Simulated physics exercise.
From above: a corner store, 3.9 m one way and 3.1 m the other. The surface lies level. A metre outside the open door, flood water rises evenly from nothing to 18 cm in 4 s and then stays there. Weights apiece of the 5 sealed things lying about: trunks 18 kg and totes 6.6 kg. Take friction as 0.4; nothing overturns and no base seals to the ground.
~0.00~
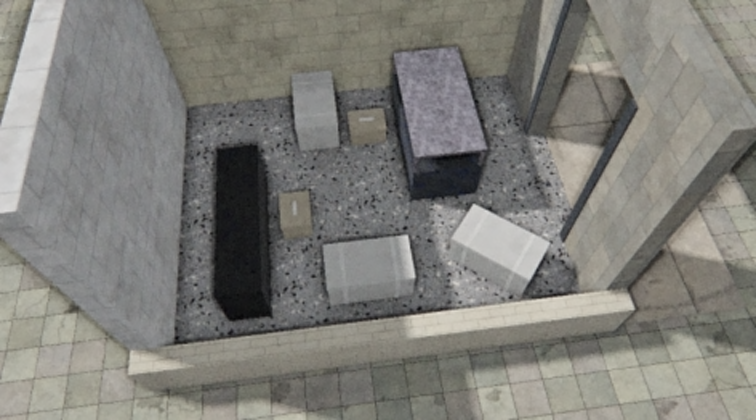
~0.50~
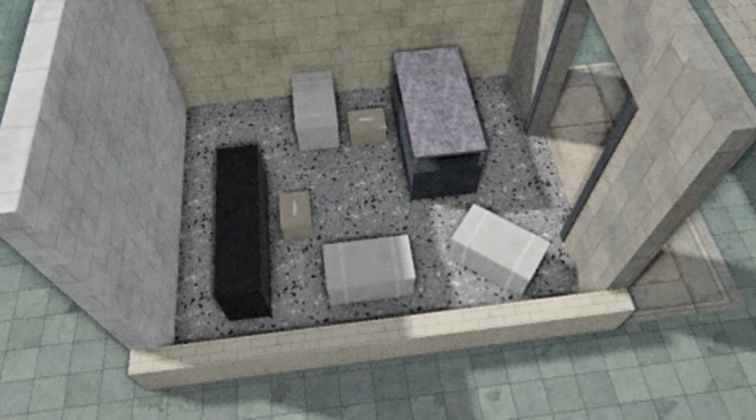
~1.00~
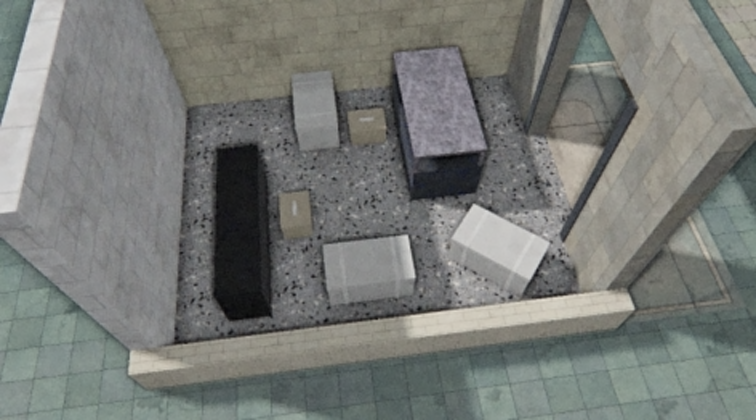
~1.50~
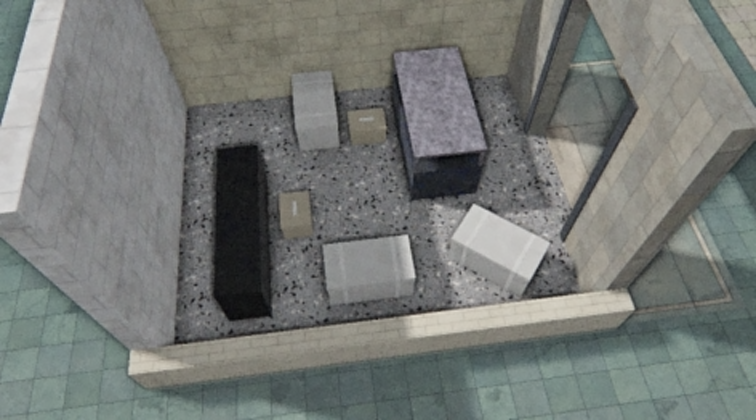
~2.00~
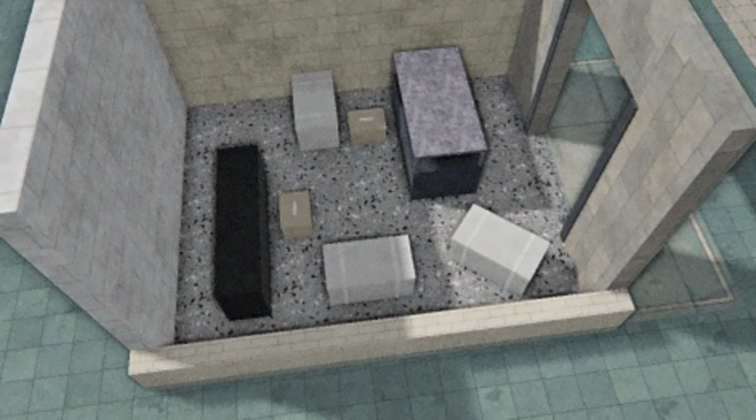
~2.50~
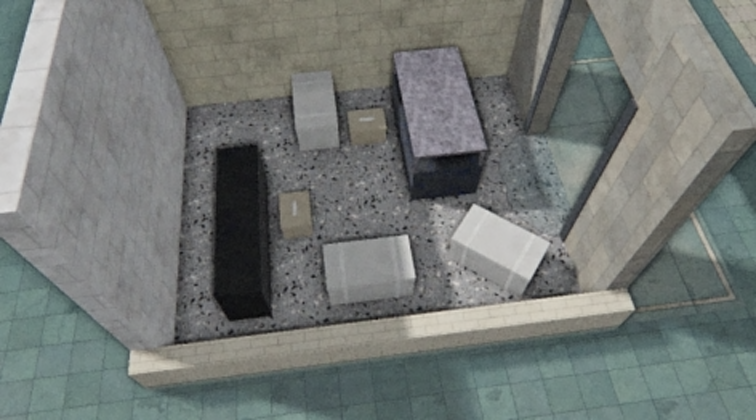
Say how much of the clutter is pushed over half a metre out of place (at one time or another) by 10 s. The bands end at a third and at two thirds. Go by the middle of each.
It is two thirds or more.
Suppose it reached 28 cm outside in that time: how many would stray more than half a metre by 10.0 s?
In that case 4 of them.
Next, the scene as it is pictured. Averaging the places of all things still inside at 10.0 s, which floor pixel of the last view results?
Near (308, 202).
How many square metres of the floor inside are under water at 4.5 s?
About 3.5 m2.
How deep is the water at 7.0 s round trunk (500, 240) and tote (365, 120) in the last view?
Roughly 9 and 2 cm.
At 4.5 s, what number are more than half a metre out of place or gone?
I count 0.
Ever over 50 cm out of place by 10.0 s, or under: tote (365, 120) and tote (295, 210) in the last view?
In that order: Less, past it.
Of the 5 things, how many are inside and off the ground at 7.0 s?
At that moment 2.
After 3.5 s 0 of 5 are over 50 cm from their spots; 0 afloat.
After 4.5 s 0 of 5 are over 50 cm from their spots; 0 afloat.
After 7.0 s 2 of 5 are over 50 cm from their spots; 2 afloat.
After 10.0 s 4 of 5 are over 50 cm from their spots, and 4 have been at some point; 5 afloat.
